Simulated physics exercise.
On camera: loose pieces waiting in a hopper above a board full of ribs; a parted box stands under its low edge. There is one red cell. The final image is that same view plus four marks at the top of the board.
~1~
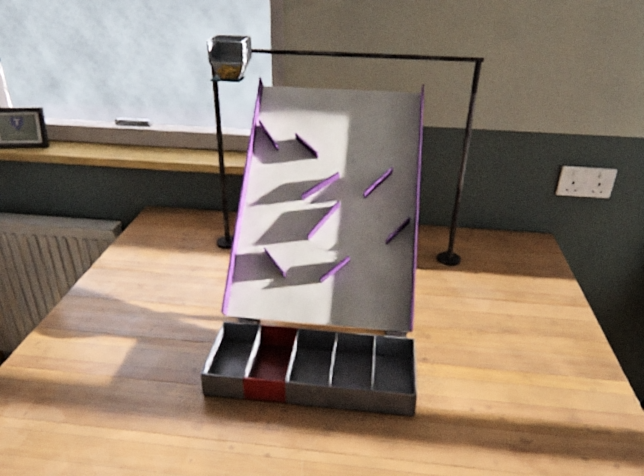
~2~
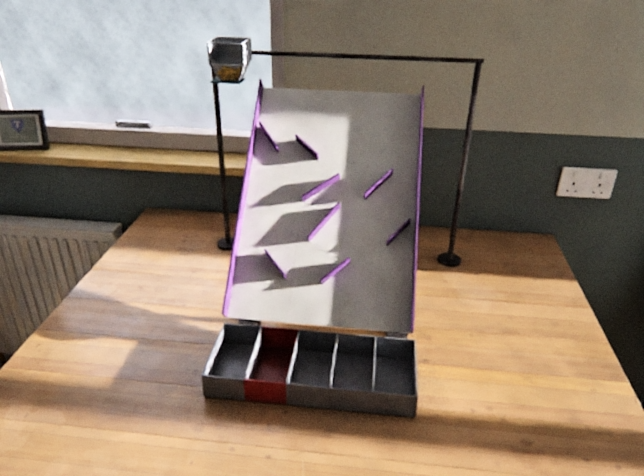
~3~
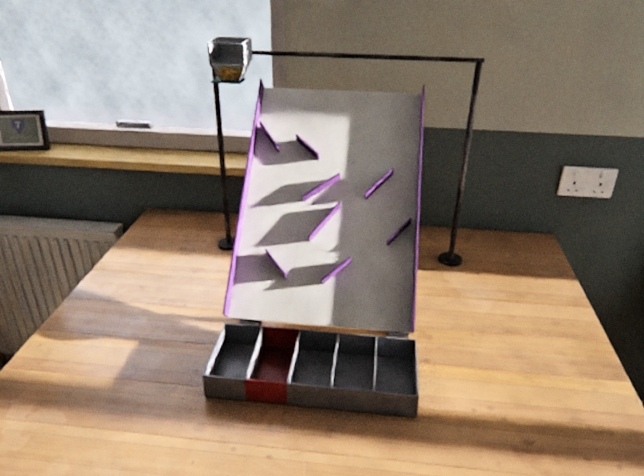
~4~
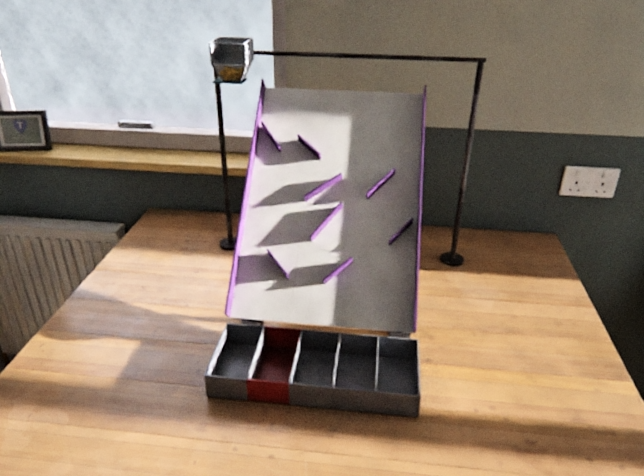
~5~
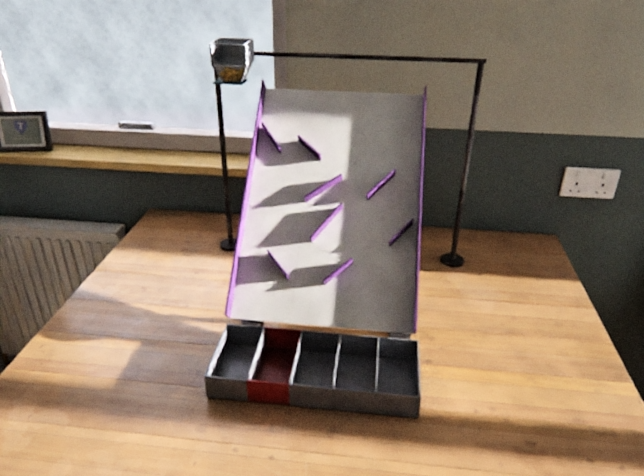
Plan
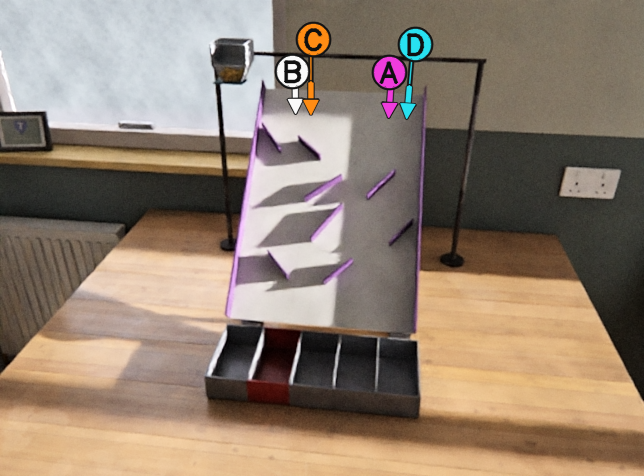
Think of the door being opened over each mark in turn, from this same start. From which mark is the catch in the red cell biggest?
The best mark is A.
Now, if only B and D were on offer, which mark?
The answer is D.
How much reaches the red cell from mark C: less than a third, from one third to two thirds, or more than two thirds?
Mark C gives less than a third.
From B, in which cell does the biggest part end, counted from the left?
The third.
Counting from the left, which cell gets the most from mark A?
The second from the left.
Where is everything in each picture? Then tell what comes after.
The first frame shows hopper at (231, 72), puffed corn balls, door shut.
The second frame shows ribs (259, 122) to (277, 147), (295, 135) to (317, 154), (302, 196) to (339, 173).
The third frame shows ribs (365, 194) to (393, 169), (309, 237) to (340, 202), (388, 241) to (411, 218).
The fourth frame shows ribs (267, 249) to (287, 275), (323, 280) to (352, 258).
The fifth frame shows red cell at (268, 391), number 2 of 5 from the left.
On the marked copy, mark A meets the board at (389, 112); mark B meets the board at (295, 108); mark C meets the board at (310, 109); mark D meets the board at (407, 113).
With A, about half in the red cell, about half in other cells.
With B, a small part in the red cell, nearly all in other cells, a stray few outside the box.
With C, a small part in the red cell, nearly all in other cells.
With D, about a quarter in the red cell, most in other cells, a stray few outside the box.
